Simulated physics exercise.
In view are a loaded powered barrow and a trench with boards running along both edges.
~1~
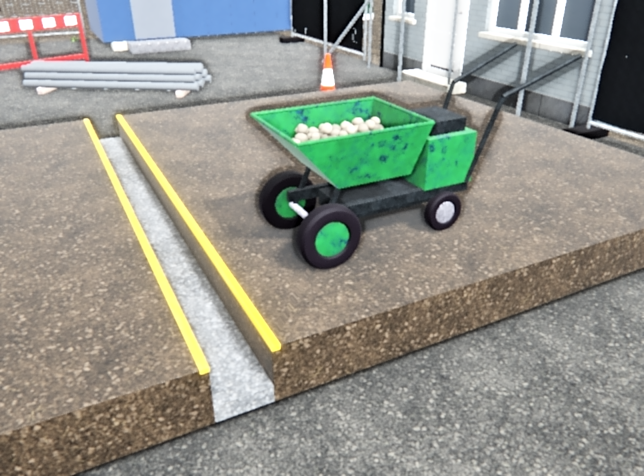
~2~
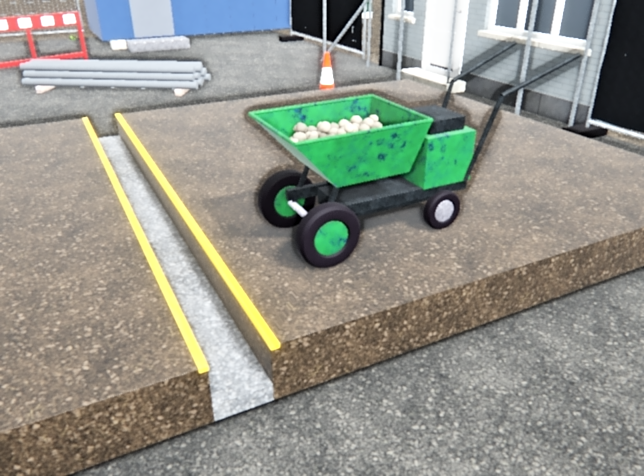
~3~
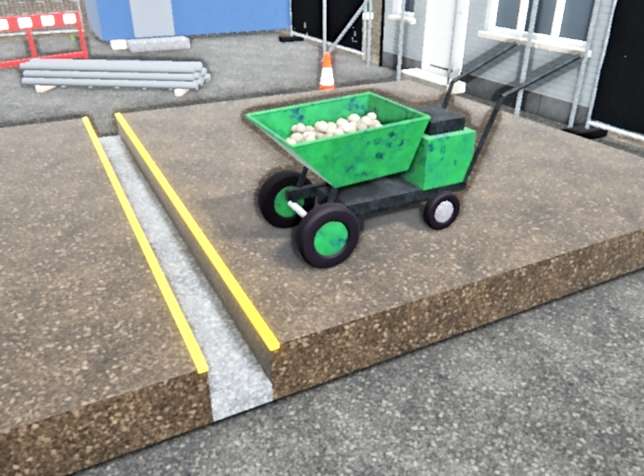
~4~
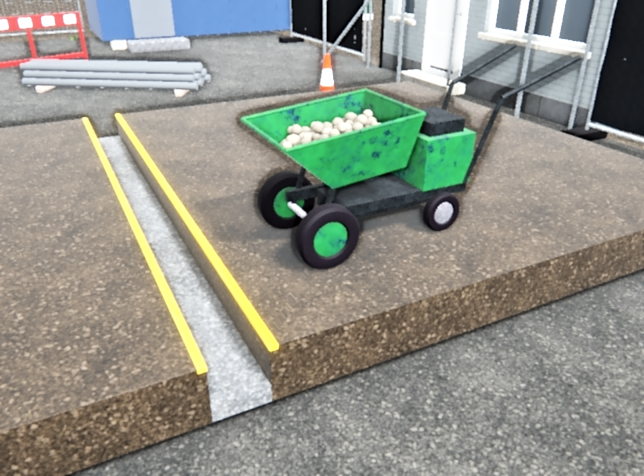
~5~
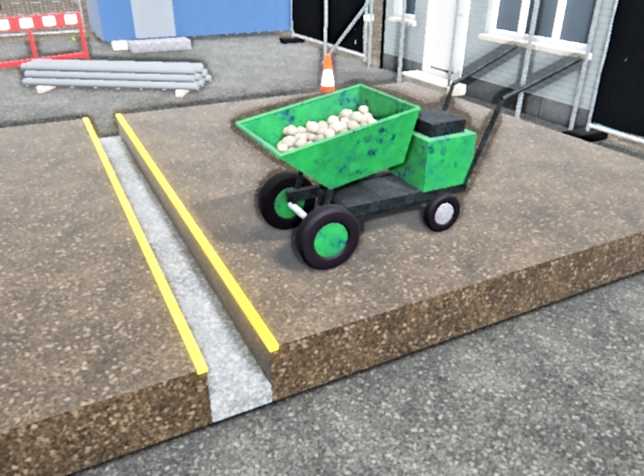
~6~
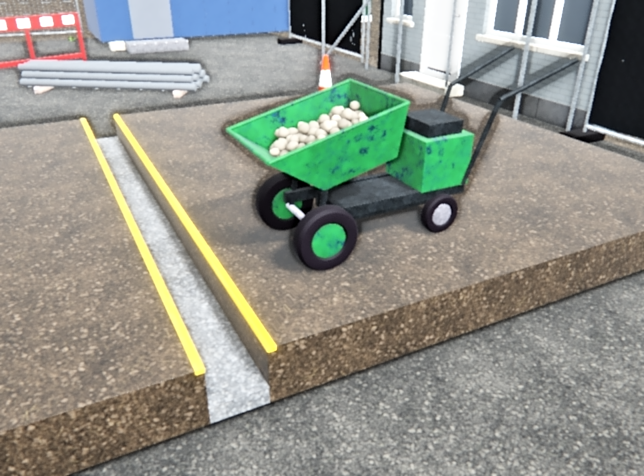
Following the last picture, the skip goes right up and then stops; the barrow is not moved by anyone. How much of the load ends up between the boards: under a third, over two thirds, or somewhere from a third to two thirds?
Upwards of two thirds.
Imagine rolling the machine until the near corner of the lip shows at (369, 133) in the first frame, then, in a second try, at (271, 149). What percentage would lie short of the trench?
First try: Some 60 %; second try: 0 %.
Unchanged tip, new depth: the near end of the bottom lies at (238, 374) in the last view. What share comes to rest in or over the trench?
The share would be close to 80 percent.
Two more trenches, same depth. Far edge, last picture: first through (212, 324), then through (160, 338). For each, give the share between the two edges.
In order, some 50 and some 100 percent.
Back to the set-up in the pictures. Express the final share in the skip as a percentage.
Around 0 per cent.
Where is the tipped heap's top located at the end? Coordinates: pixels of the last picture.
Summit in the final view: Around (134, 276).
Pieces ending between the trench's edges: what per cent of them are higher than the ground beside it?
Close to 0 per cent.
Soon after the last picture, skip tipped well over; all in the skip.
A little later, skip tipped steeply; nearly all in the skip; a small part in or heaped over the trench; a stray few falling.
Later still, skip tipped right over; a small part in the skip; most in or heaped over the trench; a small part beyond it.
At rest, skip tipped right over; nearly all in or heaped over the trench; a small part beyond it.
